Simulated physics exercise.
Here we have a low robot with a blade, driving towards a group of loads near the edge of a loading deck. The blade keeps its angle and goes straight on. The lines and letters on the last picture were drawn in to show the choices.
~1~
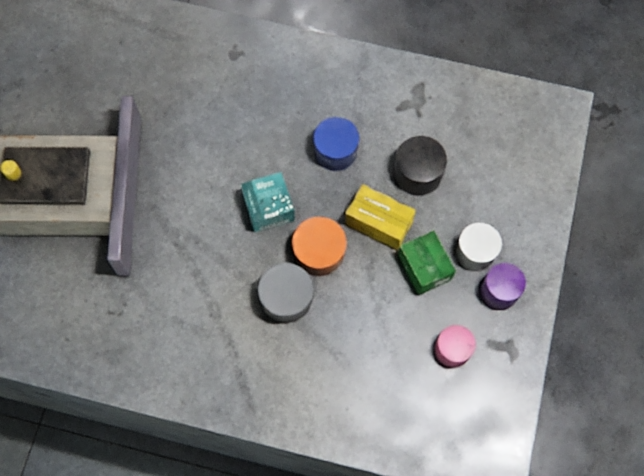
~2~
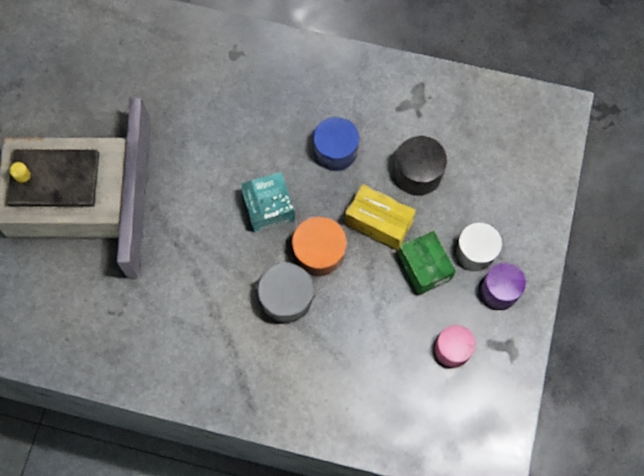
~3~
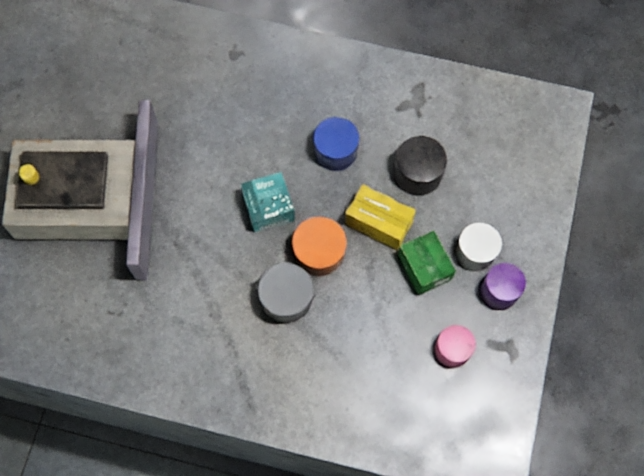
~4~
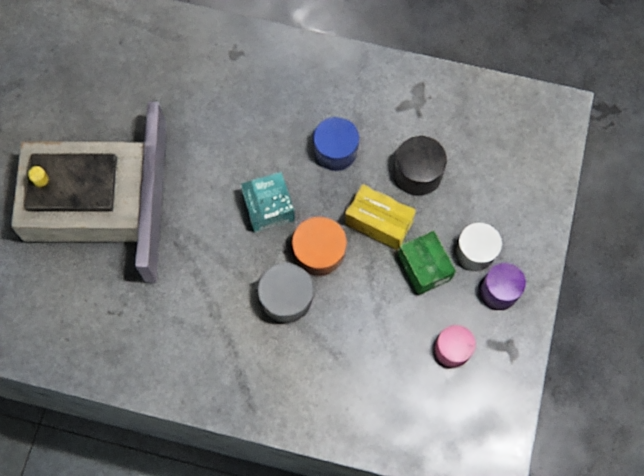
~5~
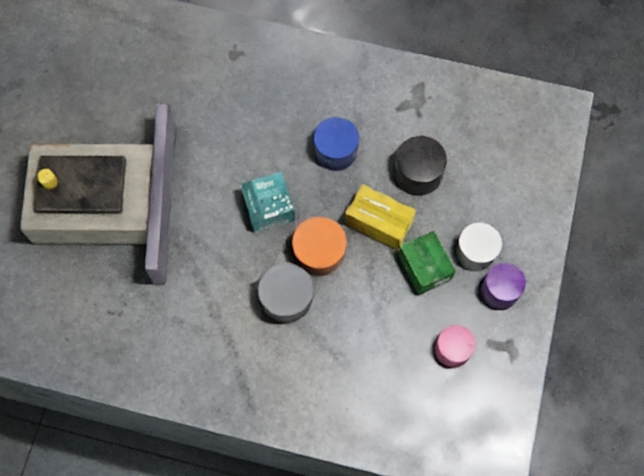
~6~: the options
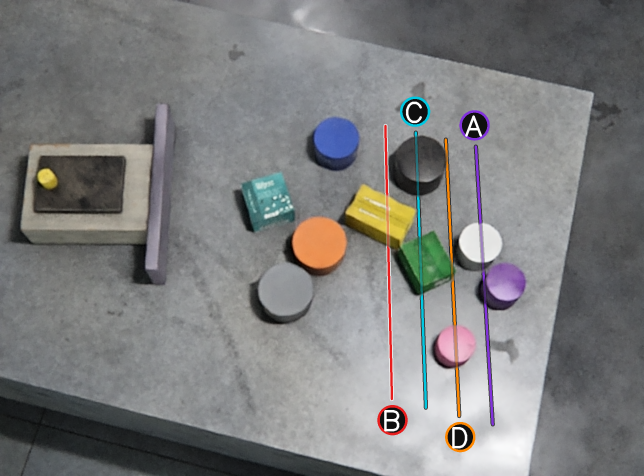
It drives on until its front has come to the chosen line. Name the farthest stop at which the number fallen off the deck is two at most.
A.
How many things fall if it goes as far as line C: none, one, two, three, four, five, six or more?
The count is none.
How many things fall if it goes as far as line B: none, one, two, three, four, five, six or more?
The count is none.
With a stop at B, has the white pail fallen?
No.
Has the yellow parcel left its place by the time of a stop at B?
Yes.
On the marked copy, A at (484, 278); B at (389, 255); C at (421, 263); D at (452, 270).
Taking A. A third of the way, robot (203, 211); grey pail (307, 296); orange pail (328, 249).
Two thirds of the way, robot (321, 240); white pail (509, 250); green box (468, 266).
When it is over, robot (415, 262); purple canister over the edge; white pail over the edge; two fallen.
As for the rest, B is within the limit but short; C is within the limit but short; D is within the limit but short.
